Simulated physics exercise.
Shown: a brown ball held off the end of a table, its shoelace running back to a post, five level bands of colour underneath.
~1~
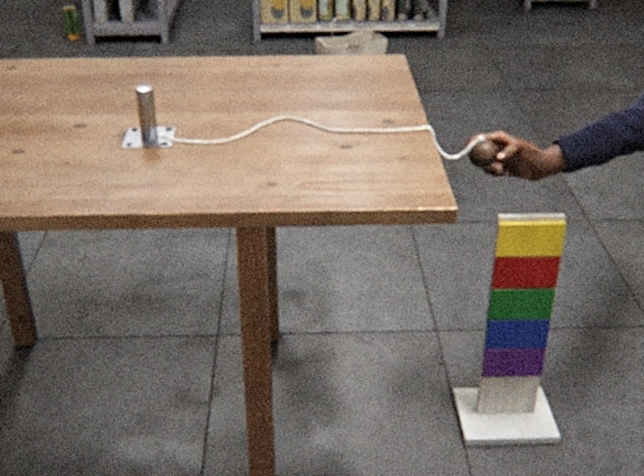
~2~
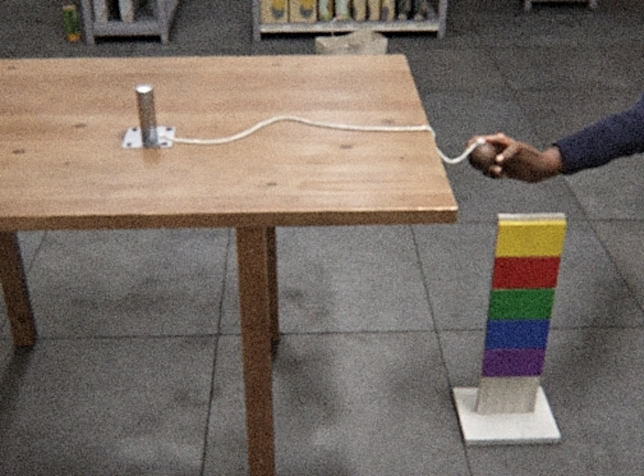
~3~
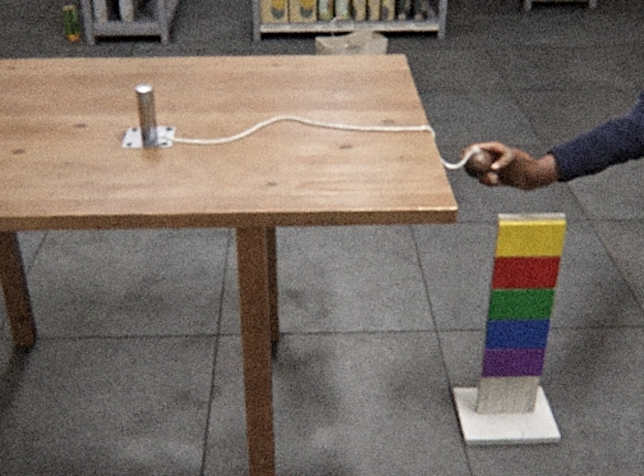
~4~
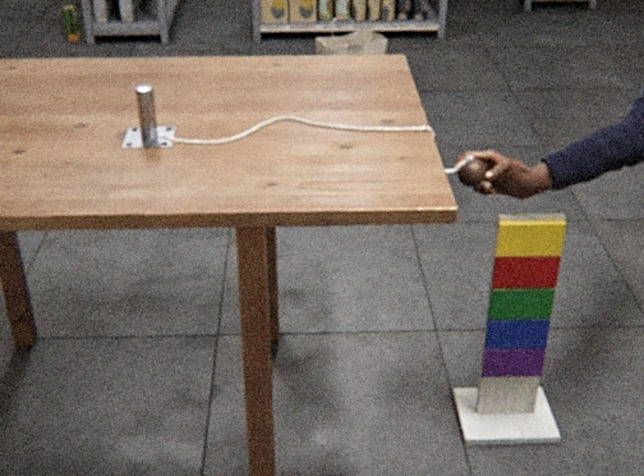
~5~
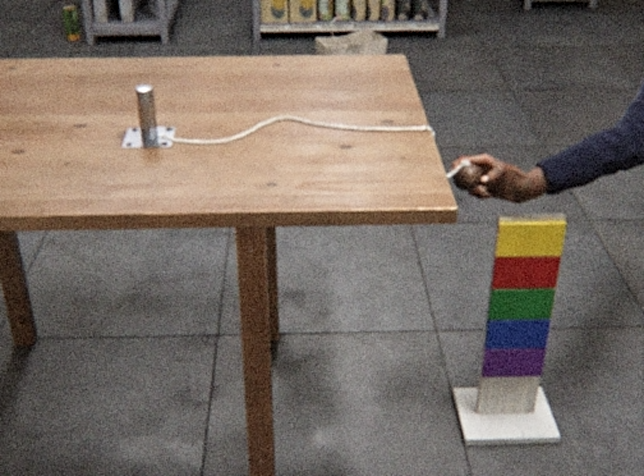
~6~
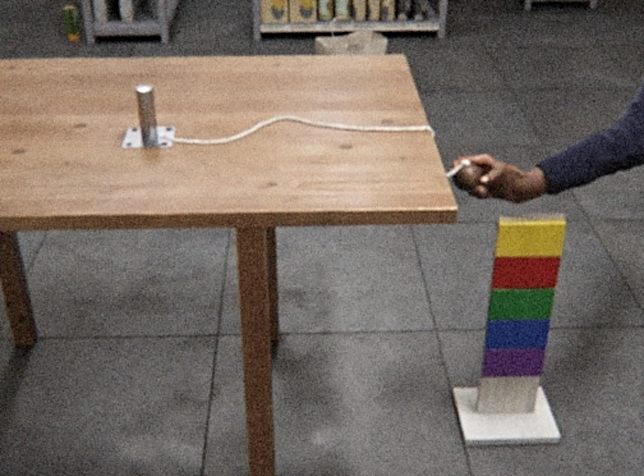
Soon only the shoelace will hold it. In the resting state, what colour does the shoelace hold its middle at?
Its middle is held at yellow.
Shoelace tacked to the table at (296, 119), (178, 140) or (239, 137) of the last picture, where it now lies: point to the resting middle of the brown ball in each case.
Per try (px, approx.): (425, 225), (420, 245), (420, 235).
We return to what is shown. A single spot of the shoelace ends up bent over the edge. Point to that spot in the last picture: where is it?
The point at (401, 129).
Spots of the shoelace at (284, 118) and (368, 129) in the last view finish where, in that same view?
The first moves to (312, 129), the second to (402, 125).
A little later, ball near (417, 233); level with yellow.
Next, ball near (433, 243); level with yellow.
When it is over, ball near (420, 244); level with yellow. The yellow one.
